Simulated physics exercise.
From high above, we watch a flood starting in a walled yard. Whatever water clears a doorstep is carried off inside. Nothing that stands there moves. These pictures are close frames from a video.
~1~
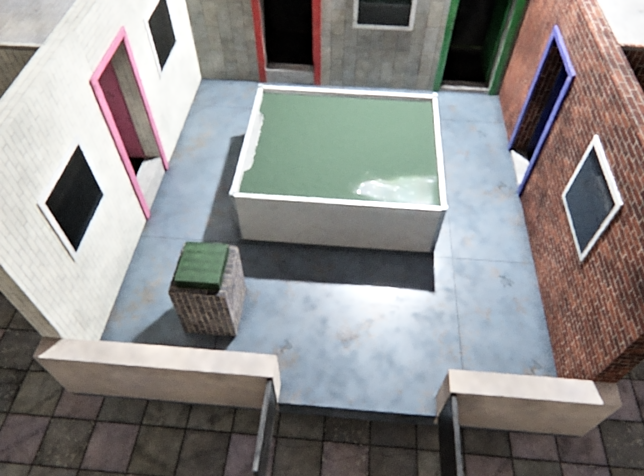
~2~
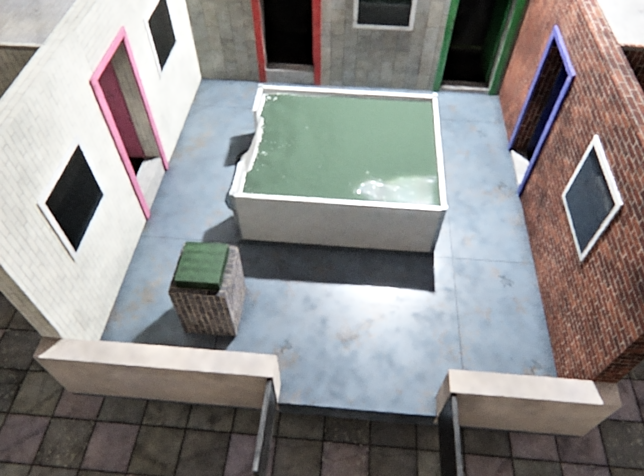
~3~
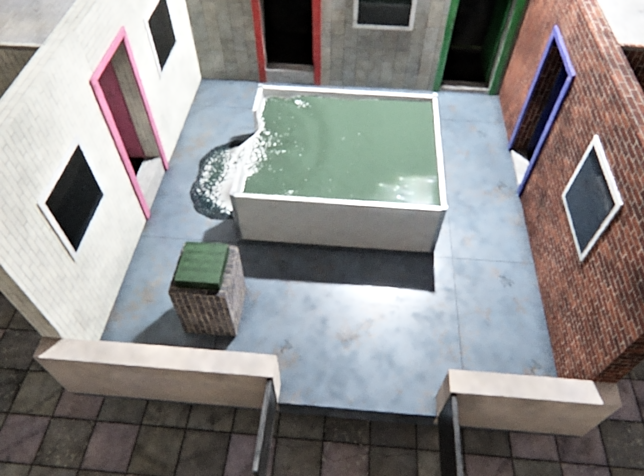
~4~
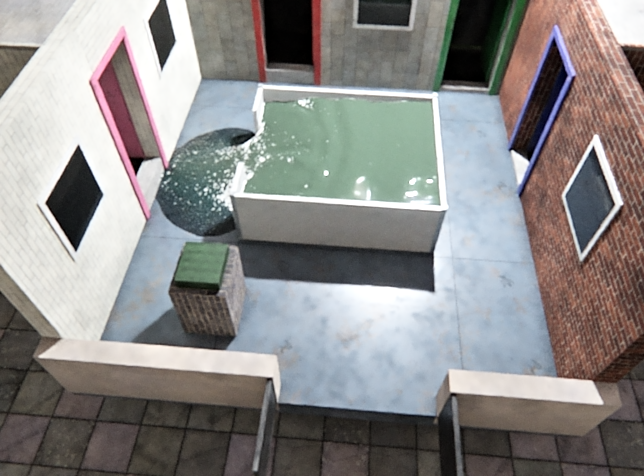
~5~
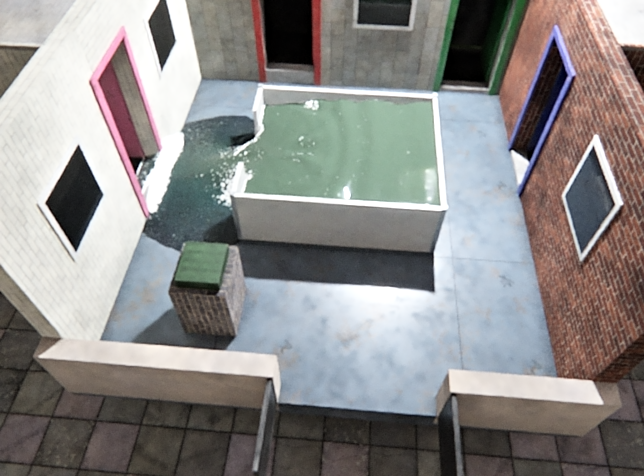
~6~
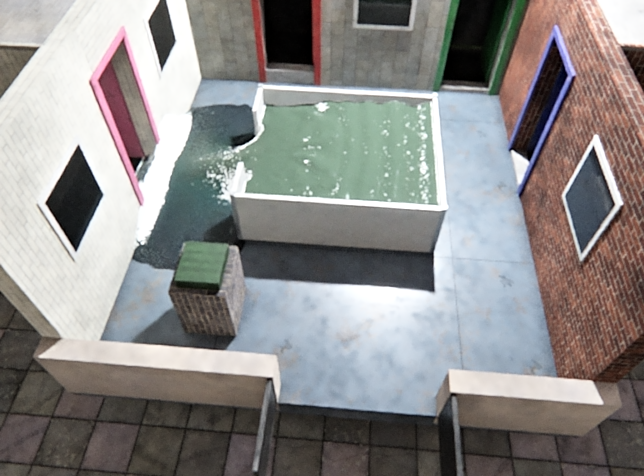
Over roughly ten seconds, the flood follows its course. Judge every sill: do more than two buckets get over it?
In the end the pink door will most likely exceed two buckets, the blue door will most likely exceed two buckets, the green door will most likely exceed two buckets, the red door will most likely not exceed two buckets.
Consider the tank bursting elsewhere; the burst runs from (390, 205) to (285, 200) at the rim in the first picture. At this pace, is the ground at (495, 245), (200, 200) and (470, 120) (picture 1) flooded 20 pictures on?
Submerged, submerged, unwetted.
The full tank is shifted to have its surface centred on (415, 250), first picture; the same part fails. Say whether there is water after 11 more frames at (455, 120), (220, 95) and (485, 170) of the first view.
One after the other: Untouched, reached, untouched.
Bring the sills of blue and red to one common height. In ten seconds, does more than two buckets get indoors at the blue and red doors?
After the swap, blue door ends up short, and red door ends up over.
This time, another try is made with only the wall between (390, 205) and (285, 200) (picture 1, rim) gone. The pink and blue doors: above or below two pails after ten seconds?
Pink does not overflow; blue does not overflow.
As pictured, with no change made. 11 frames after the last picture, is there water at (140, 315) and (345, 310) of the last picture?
Result, in the order given: Wetted / not wetted.
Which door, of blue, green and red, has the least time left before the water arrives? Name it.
My answer: The door marked red.
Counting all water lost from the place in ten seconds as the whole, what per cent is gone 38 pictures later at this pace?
I'd estimate close to 55 per cent.
A moment on, water covers 25 % of the floor; the pink door far over two buckets in, the blue door not reached, the green door not reached, the red door not reached.
Next, water covers 40 % of the floor; the pink door far over two buckets in, the blue door not reached, the green door not reached, the red door wet at the sill, nothing in.
Then, water covers 80 % of the floor; the pink door far over two buckets in, the blue door not reached, the green door wet at the sill, nothing in, the red door wet at the sill, nothing in.
Later, water covers 95 % of the floor; the pink door far over two buckets in, the blue door over two buckets in, the green door over two buckets in, the red door wet at the sill, nothing in.
In the end, water covers 100 % of the floor; the pink door far over two buckets in, the blue door over two buckets in, the green door far over two buckets in, the red door wet at the sill, nothing in.
